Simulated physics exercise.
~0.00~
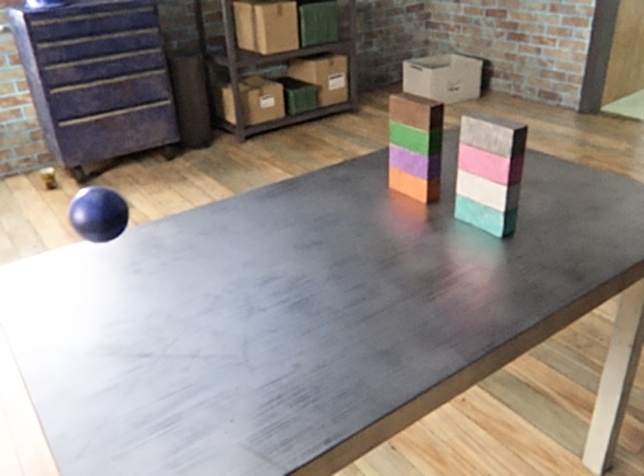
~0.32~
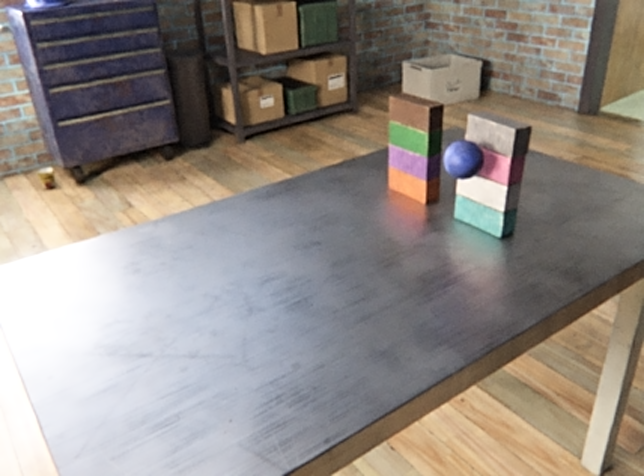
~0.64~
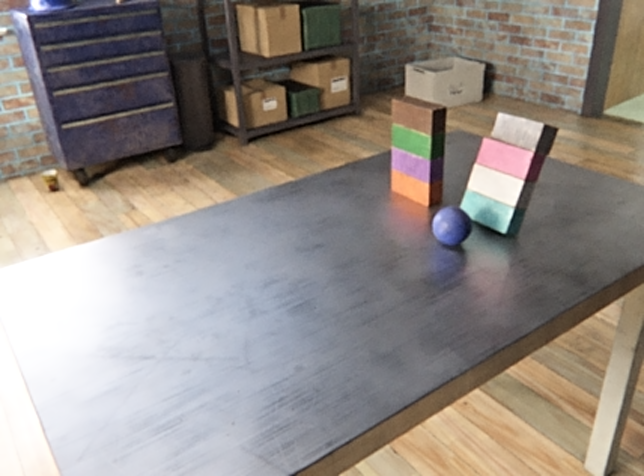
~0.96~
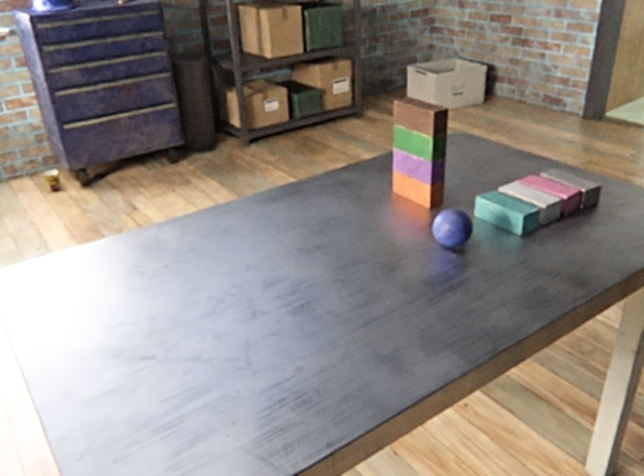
Blue ball flying right across a dark table, striking and toppling one stack of coloured blocks while the other stays upright.
